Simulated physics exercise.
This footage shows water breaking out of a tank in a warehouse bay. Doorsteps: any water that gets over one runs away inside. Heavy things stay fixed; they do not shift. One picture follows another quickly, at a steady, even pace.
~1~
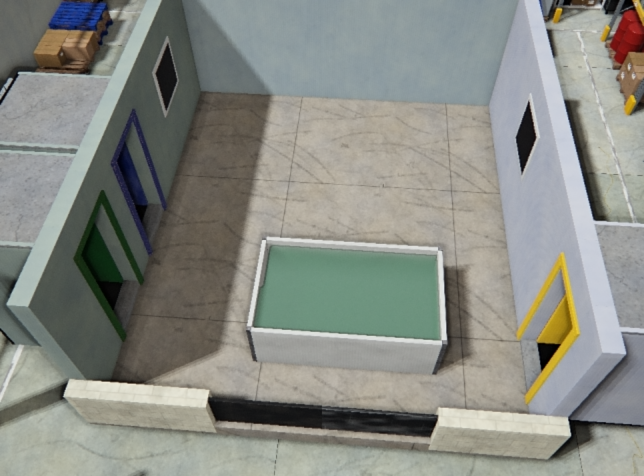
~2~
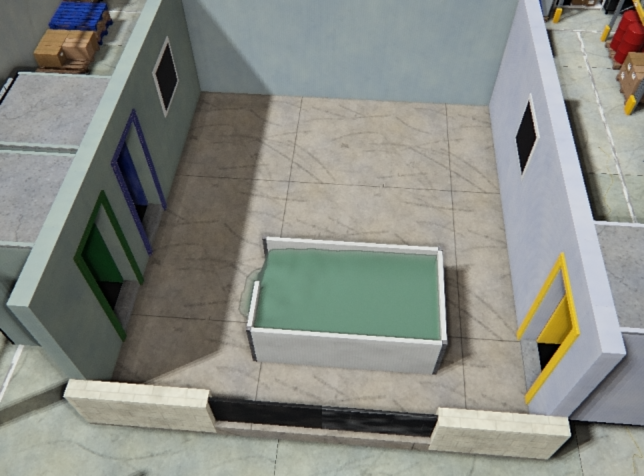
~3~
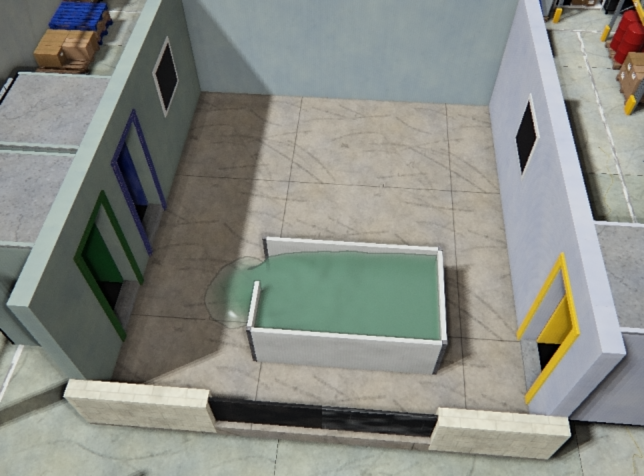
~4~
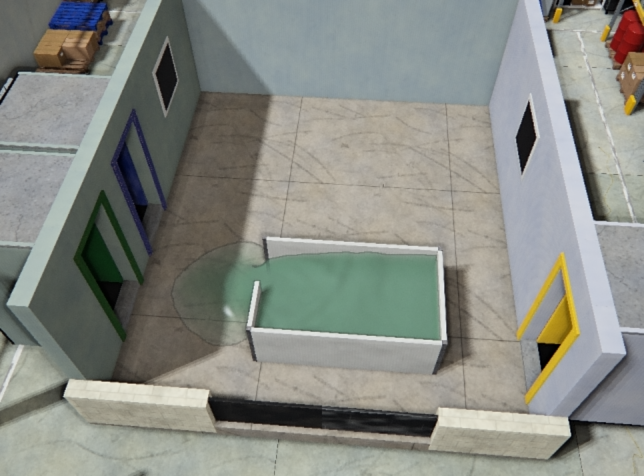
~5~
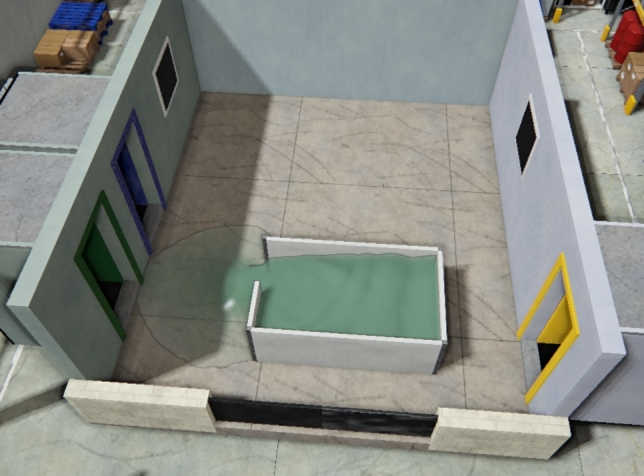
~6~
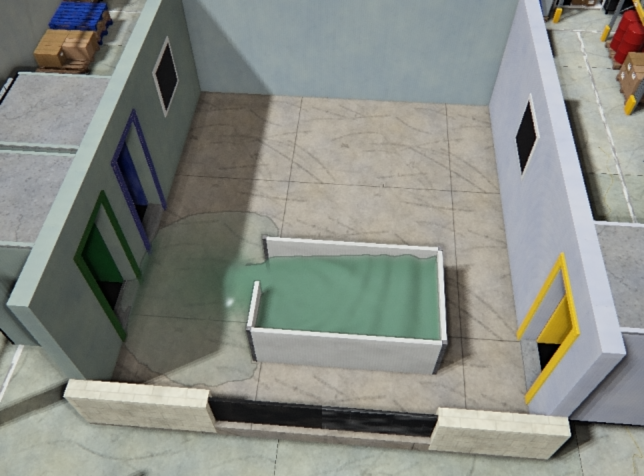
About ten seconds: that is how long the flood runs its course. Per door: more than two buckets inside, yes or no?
Per door - green door: Yes, blue door: Yes, yellow door: Yes.
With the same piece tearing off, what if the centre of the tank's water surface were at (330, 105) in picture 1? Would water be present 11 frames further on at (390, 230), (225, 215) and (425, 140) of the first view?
Spared, soaked, spared.
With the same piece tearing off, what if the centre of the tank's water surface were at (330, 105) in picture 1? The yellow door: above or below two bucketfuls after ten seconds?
In short: Yellow door goes over.
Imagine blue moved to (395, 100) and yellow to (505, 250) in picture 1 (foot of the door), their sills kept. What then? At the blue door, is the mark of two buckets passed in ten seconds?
Well, the blue door comes in low.
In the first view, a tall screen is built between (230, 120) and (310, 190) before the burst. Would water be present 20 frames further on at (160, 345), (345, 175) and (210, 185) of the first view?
The first is inundated, the second still bare and the third inundated.
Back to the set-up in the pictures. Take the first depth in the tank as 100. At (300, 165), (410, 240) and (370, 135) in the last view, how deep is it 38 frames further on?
Some 2, 0 and 4 in a hundred.
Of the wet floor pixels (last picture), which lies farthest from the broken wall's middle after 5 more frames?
Around (185, 145).
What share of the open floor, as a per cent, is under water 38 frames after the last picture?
Around 75 in a hundred.
A moment on, water covers 20 % of the floor; the green door over two buckets in, the blue door under two buckets in, the yellow door not reached.
Next, water covers 30 % of the floor; the green door far over two buckets in, the blue door over two buckets in, the yellow door not reached.
Then, water covers 45 % of the floor; the green door far over two buckets in, the blue door far over two buckets in, the yellow door not reached.
Later, water covers 75 % of the floor; the green door far over two buckets in, the blue door far over two buckets in, the yellow door under two buckets in.
In the end, water covers 95 % of the floor; the green door far over two buckets in, the blue door far over two buckets in, the yellow door over two buckets in.
